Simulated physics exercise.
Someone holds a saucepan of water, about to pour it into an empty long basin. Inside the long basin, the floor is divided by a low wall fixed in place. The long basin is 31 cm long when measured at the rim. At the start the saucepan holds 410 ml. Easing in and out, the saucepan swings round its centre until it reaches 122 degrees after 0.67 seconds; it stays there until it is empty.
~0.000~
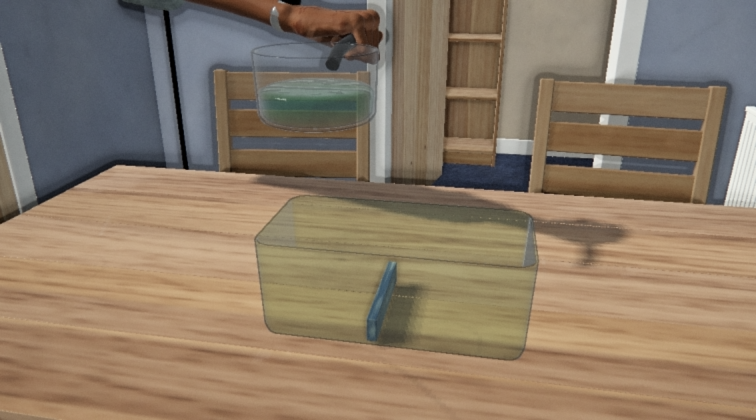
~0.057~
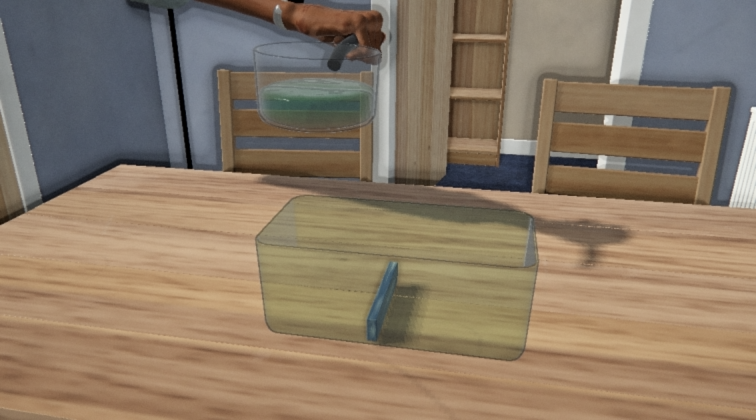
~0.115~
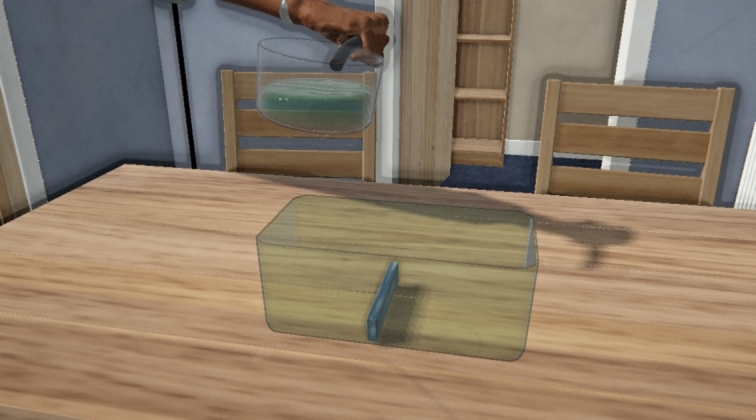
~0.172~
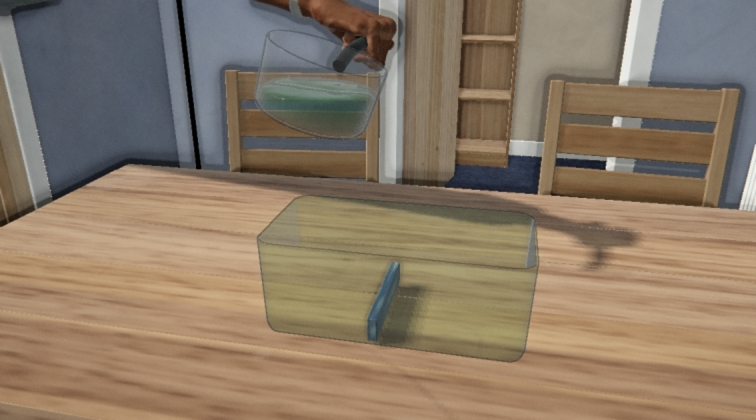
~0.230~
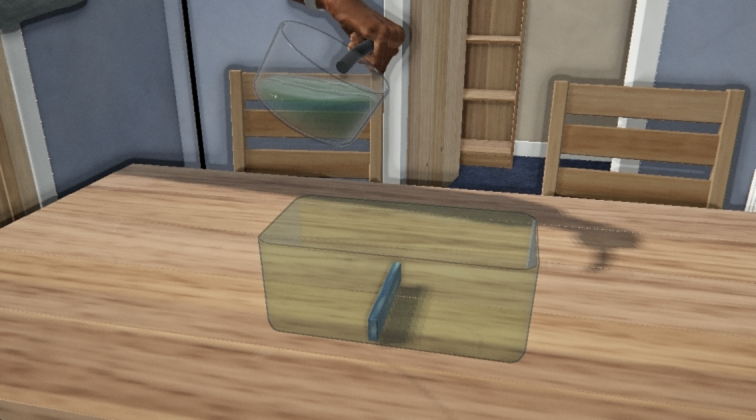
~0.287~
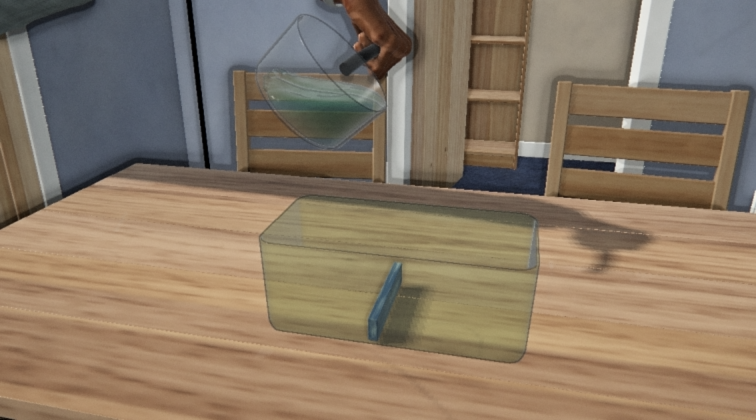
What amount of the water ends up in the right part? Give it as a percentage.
64 %.
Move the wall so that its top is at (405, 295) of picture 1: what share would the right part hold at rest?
With the wall placed like that, close to 50 per cent.
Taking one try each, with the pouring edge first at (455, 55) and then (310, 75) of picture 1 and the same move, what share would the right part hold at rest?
Respectively about 80 and 15 percent.
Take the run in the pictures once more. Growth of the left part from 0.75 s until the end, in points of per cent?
Difference: Approx. 6 %.
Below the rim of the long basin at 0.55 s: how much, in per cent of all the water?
Some 40 per cent.
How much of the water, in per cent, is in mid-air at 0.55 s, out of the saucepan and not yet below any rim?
About 42 per cent.
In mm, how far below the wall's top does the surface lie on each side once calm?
Close to 22 mm left and close to 20 mm right.
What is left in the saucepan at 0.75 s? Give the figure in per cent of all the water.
1 %.
Then, 0.55 s in, the tilt is 113° and 19 per cent is still to pour, 0 is left of the wall and 39 right of it.
Then, 0.75 s in, the tilt is 122° and 1 per cent is still to pour, 27 is left of the wall and 63 right of it.
Then, 0.95 s in, the tilt is 122° and 0 per cent is still to pour, 33 is left of the wall and 64 right of it.
Then, 1.17 s in, the tilt is 122° and 0 per cent is still to pour, 33 is left of the wall and 64 right of it.
Finally, 33 per cent lies left of the wall, 64 right of it and 3 outside.
